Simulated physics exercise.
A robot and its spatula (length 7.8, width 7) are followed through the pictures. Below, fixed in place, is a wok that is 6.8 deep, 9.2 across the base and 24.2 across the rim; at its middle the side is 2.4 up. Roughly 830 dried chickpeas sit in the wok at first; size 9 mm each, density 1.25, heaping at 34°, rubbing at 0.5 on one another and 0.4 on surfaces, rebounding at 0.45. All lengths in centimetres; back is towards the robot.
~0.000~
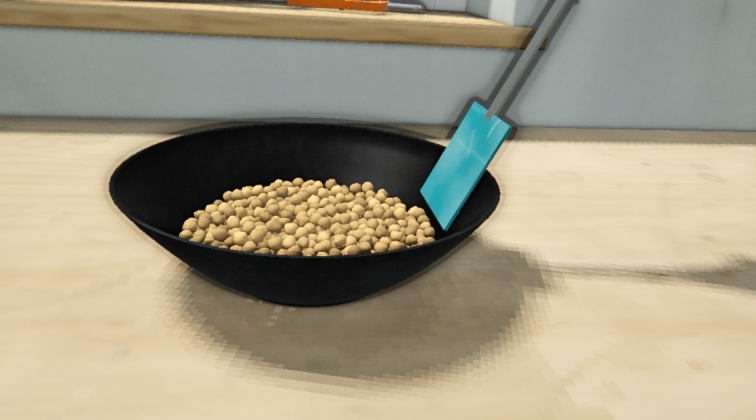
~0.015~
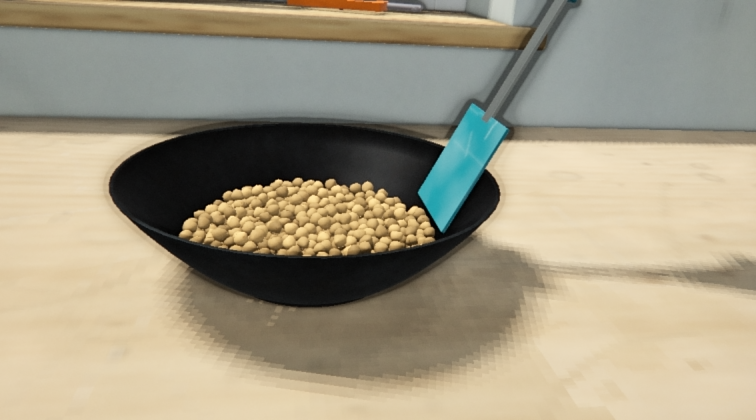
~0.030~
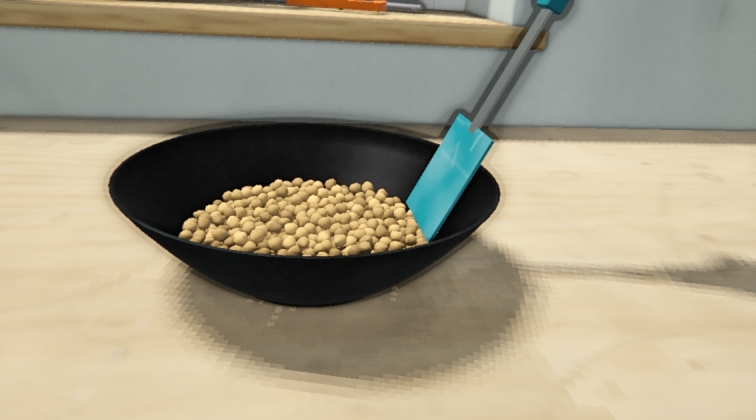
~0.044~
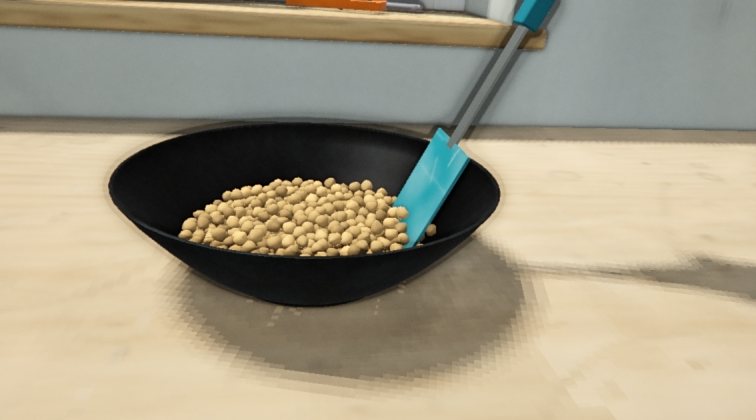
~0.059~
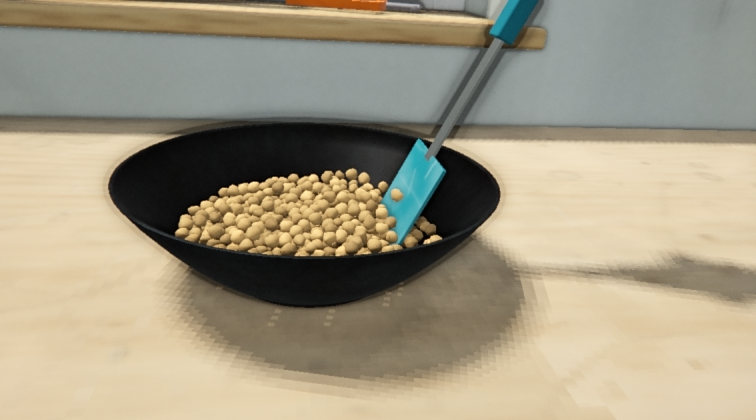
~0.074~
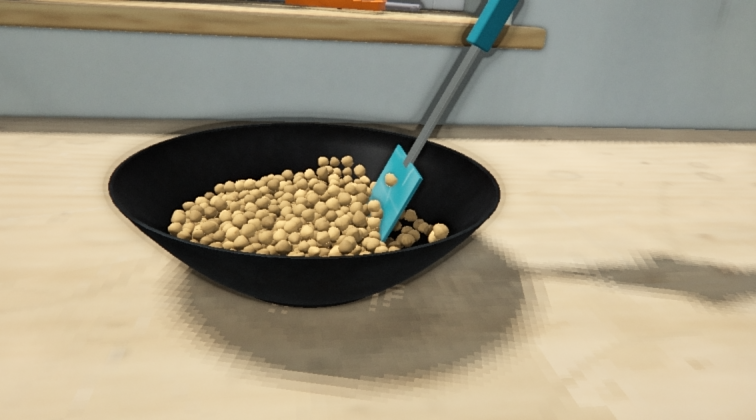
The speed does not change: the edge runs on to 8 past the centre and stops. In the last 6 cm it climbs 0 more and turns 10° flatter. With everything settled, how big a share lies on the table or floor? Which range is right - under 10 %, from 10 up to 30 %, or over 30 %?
Right range: Over 30 %.
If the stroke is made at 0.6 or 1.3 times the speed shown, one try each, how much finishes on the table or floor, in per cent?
Estimates in order: 20 per cent, 45 per cent.
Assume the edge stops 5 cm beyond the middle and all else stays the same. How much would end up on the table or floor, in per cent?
Then roughly 5 percent would finish on the table or floor.
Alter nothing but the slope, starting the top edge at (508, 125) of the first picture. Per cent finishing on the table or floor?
Roughly 35 percent ends on the table or floor.
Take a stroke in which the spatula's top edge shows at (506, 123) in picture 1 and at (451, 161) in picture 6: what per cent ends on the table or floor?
Around 20 per cent finishes there.
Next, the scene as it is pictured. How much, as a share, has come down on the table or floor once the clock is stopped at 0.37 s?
Close to 15 per cent of the load.
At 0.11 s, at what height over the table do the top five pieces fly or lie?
About 8 centimetres.
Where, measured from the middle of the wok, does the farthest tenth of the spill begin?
It comes out at close to 40 centimetres.
After 0.11 s, sloping 64°, highest piece 10 above the table; 828 in the wok, 2 on the blade or in flight.
After 0.15 s, sloping 60°, highest piece 11 above the table; 827 in the wok, 3 on the blade or in flight.
After 0.37 s, sloping 54°, highest piece 10 above the table; 494 in the wok, 107 on the table or floor, 229 on the blade or in flight.
After 1.41 s, sloping 54°, highest piece 6 above the table; 494 in the wok, 336 on the table or floor.
At rest, 494 in the wok, 336 on the table or floor. That is 40 % on the table or floor.
